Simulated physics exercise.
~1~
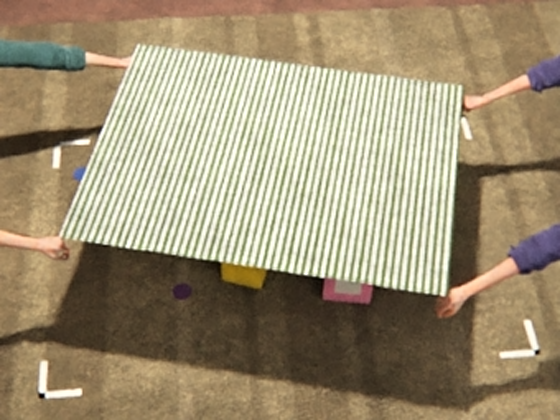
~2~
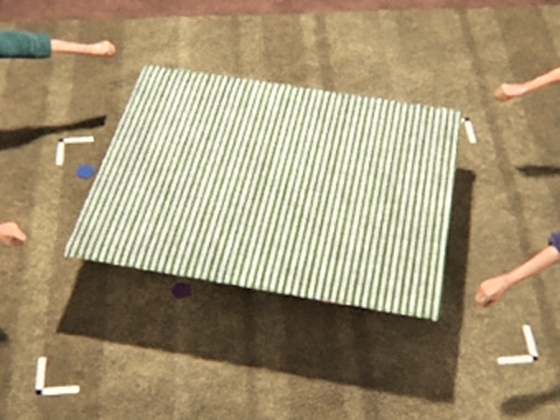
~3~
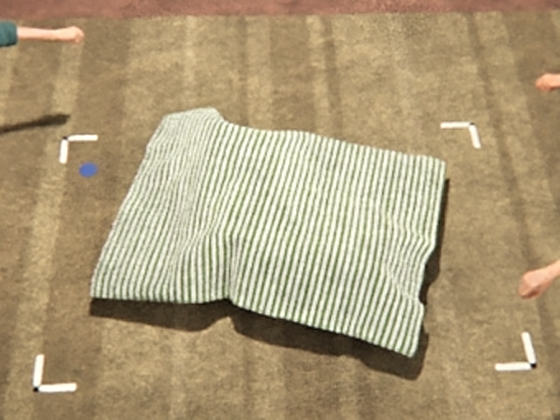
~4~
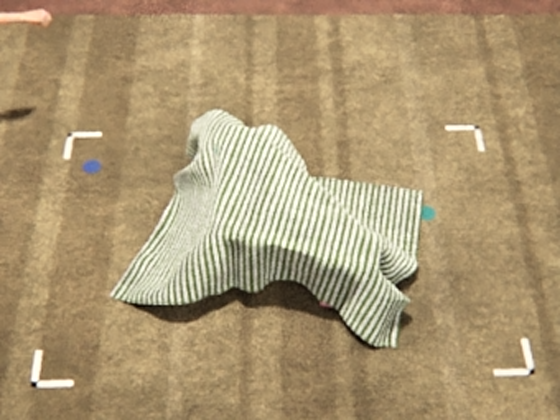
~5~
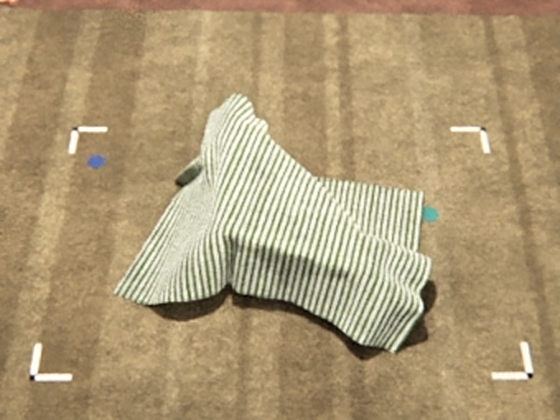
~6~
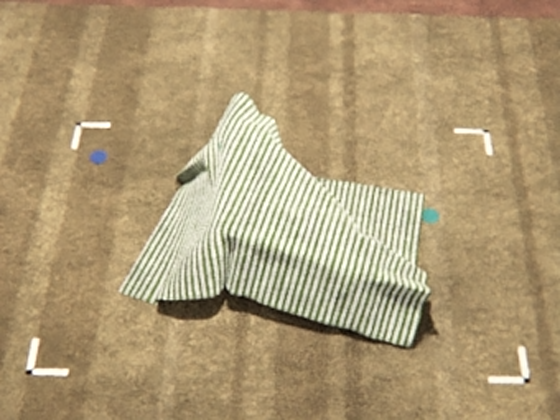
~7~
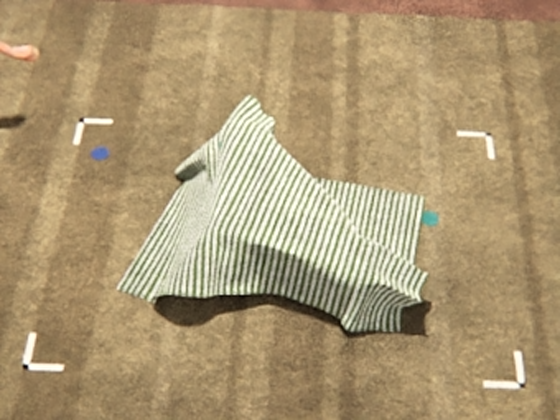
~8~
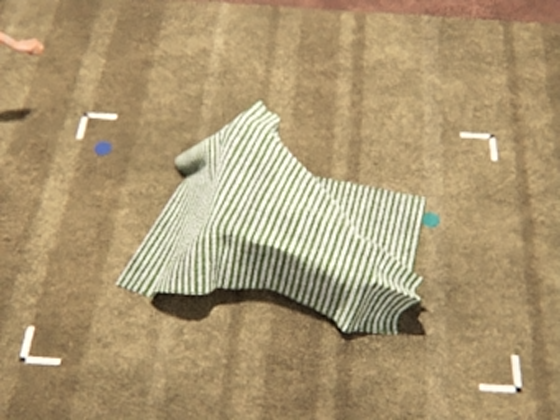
Several hands held a striped sheet flat above some objects on a brown floor, then let go, and it dropped and crumpled over them in uneven peaks, leaving a blue disc at the left and a teal one at the right uncovered.
